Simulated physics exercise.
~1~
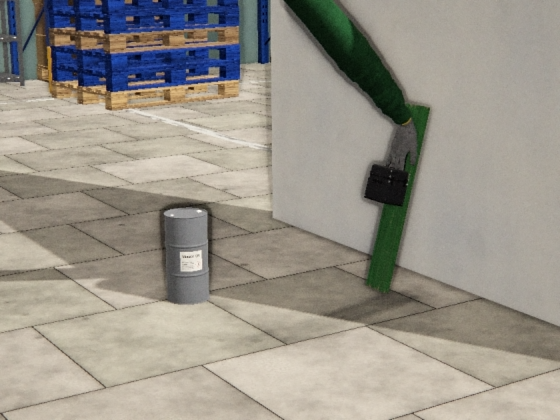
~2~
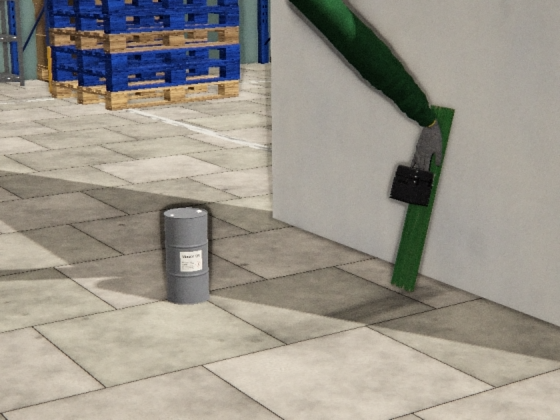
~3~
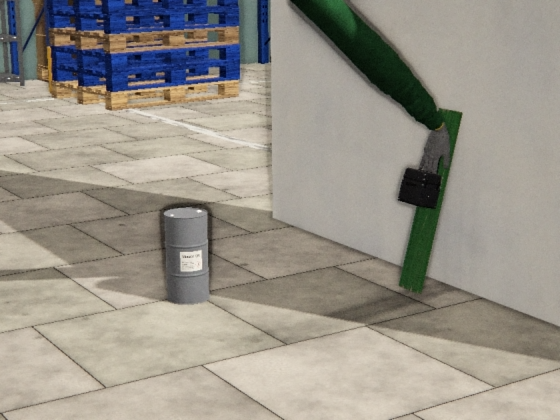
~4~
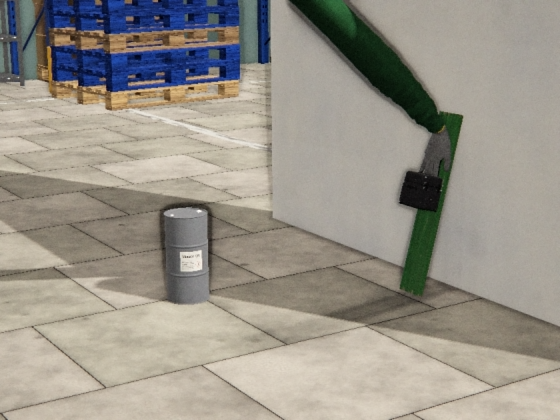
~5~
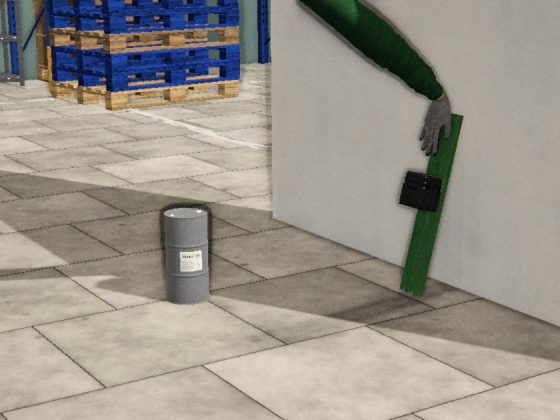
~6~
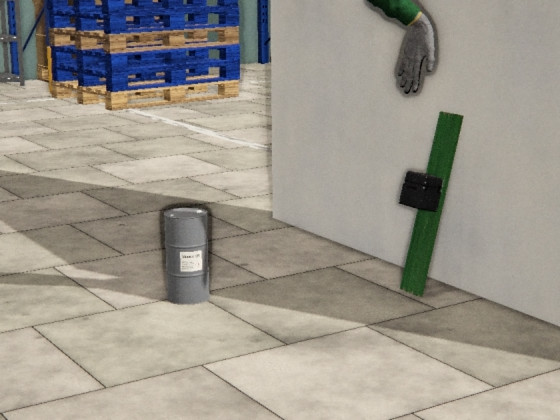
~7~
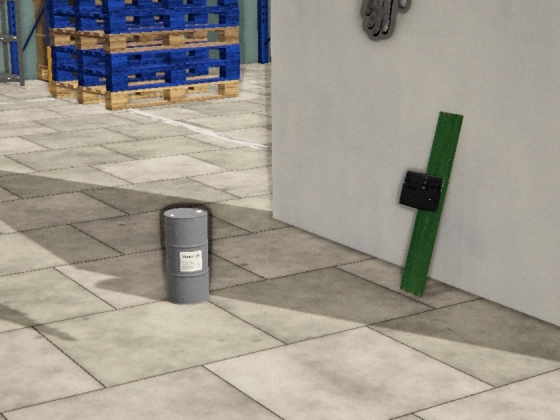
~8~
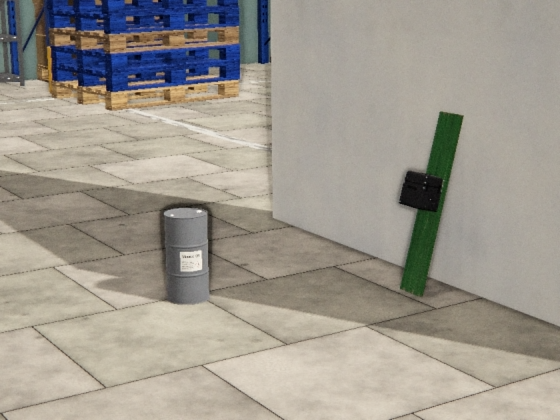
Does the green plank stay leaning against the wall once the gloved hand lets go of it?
Yes, the green plank stays leaning against the wall after the hand lets go and moves out of view.
